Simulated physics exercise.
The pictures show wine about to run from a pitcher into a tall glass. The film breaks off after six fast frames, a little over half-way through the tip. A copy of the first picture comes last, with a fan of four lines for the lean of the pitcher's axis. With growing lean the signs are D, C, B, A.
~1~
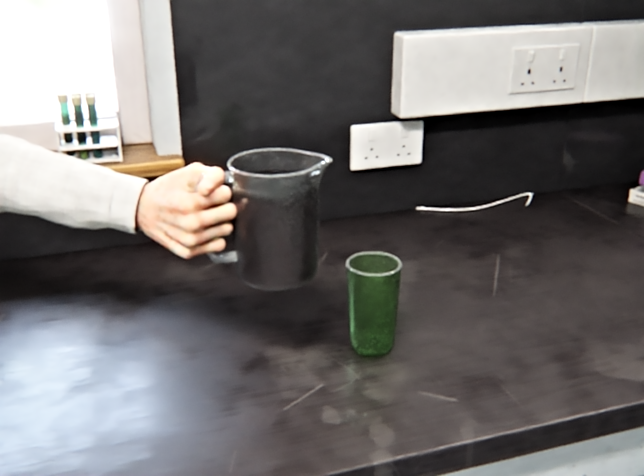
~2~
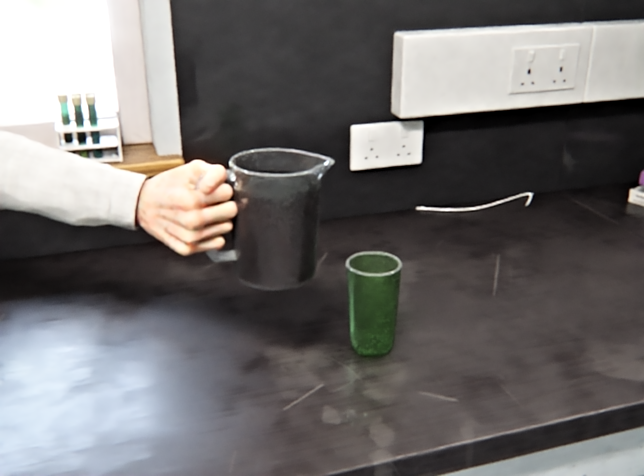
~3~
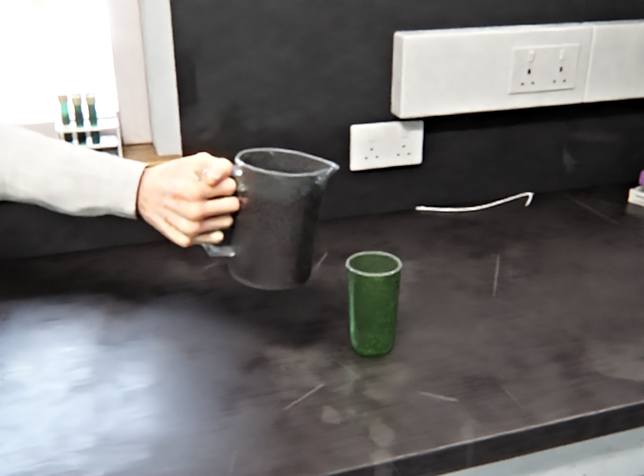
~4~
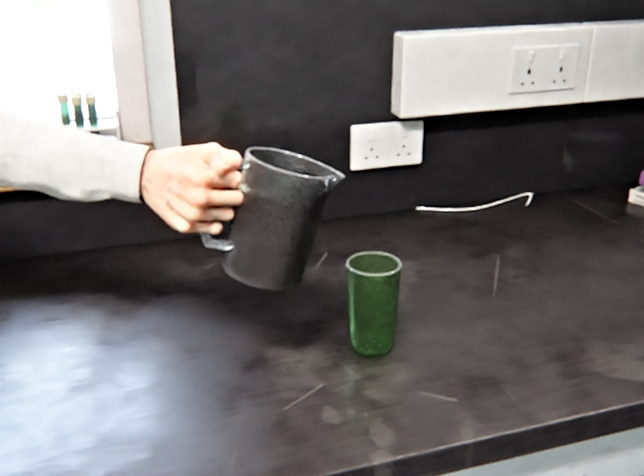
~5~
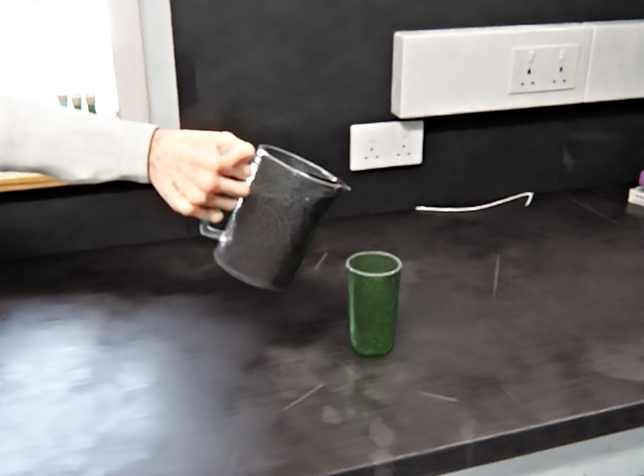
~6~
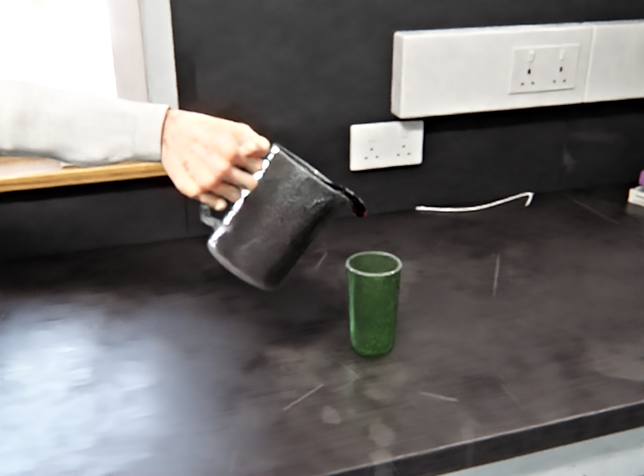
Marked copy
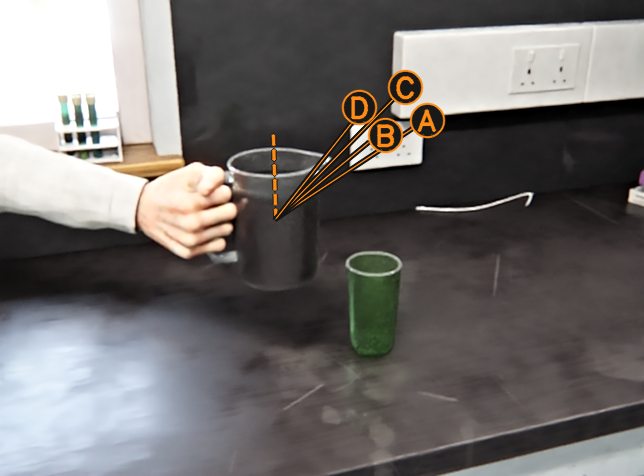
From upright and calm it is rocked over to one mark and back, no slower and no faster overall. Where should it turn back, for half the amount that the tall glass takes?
C works best here.
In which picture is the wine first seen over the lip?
In picture 6.
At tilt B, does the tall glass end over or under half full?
Over half.
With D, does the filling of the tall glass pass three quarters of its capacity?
No.
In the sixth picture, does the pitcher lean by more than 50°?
No.
On the marked copy, A at (412, 128); B at (368, 142); C at (393, 99); D at (351, 123).
With A, the tall glass ends with about 91 % of what it can hold.
With B, the tall glass ends with about 70 % of what it can hold.
With C, the tall glass ends with about 49 % of what it can hold.
With D, the tall glass ends with about 33 % of what it can hold.
